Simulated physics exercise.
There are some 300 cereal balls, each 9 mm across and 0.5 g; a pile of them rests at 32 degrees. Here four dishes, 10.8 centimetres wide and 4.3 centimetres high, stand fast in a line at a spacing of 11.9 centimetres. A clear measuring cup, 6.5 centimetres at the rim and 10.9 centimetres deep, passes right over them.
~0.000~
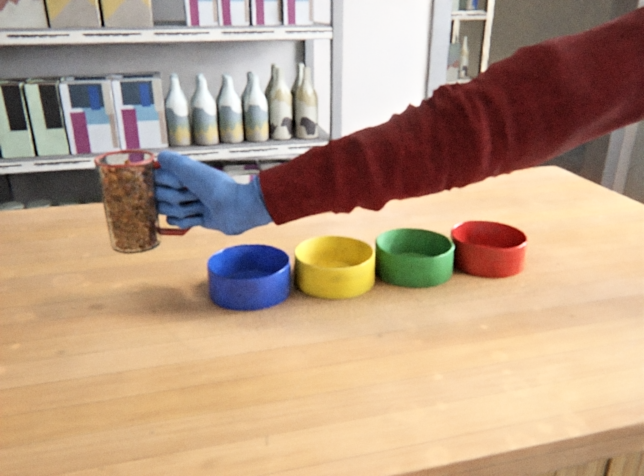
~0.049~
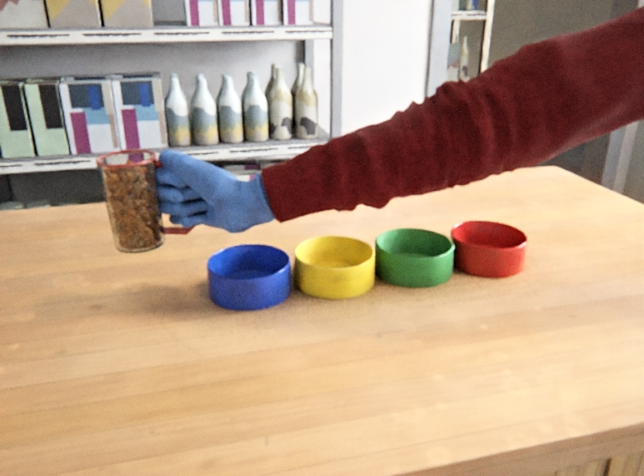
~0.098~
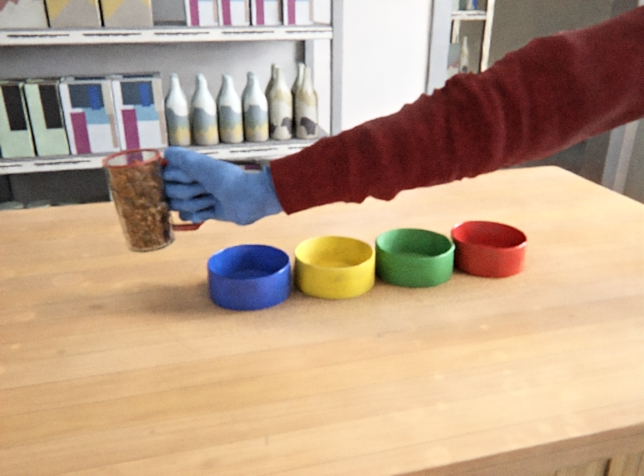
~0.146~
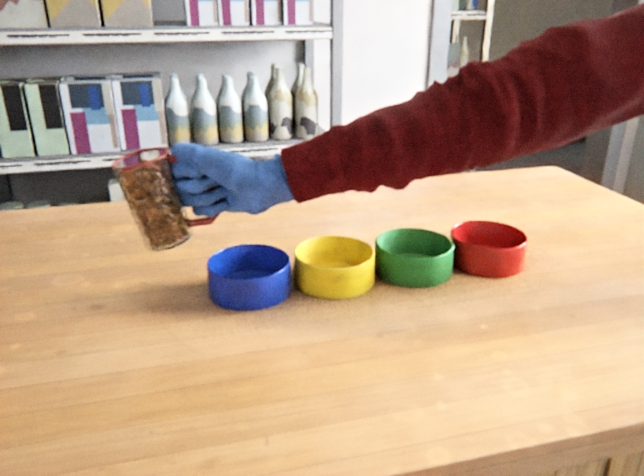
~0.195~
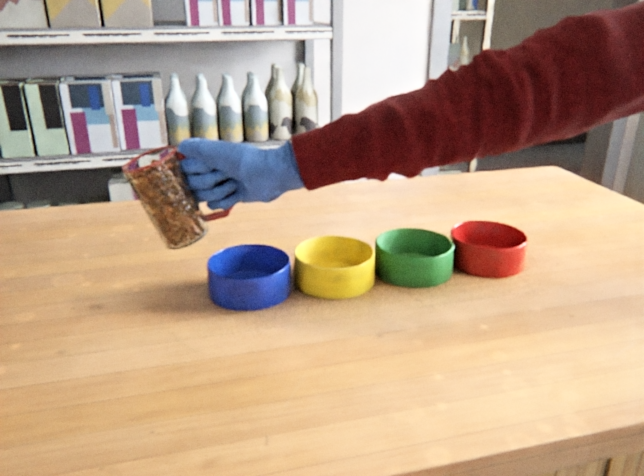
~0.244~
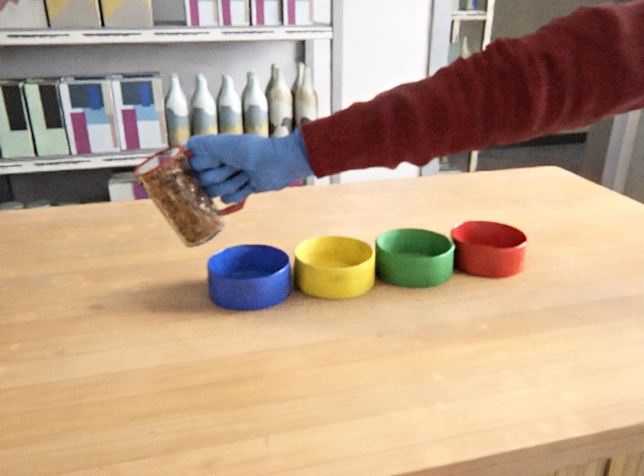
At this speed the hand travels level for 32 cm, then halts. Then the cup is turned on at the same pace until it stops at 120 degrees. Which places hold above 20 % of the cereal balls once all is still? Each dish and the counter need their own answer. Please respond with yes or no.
Red no, blue no, green no, yellow yes, counter no.
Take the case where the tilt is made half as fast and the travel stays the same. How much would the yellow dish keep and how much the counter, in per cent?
In that case you'd see yellow at 100 and the counter at 0.
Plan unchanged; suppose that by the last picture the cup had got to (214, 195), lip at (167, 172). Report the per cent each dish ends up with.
Red 0, blue 0, green 0, yellow 100.
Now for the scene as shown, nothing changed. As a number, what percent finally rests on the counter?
Estimate: Close to 5 %.
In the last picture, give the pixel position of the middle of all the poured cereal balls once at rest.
About (328, 268).
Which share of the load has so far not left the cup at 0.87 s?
Reading: Approx. 90 %.
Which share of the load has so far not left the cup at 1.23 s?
Roughly 40 in a hundred.
After 0.62 s, tilt 77 degrees; cup holds 100 %.
Then, at 0.87 s, tilt 111 degrees; cup holds 90 %, blue 5 %, yellow 5 %.
After 1.23 s, tilt 120 degrees; cup holds 40 %, blue 5 %, yellow 50 %.
In the end, at 2.2 s, red 0 %, blue 5 %, green 0 %, yellow 95 %, counter 5 %.
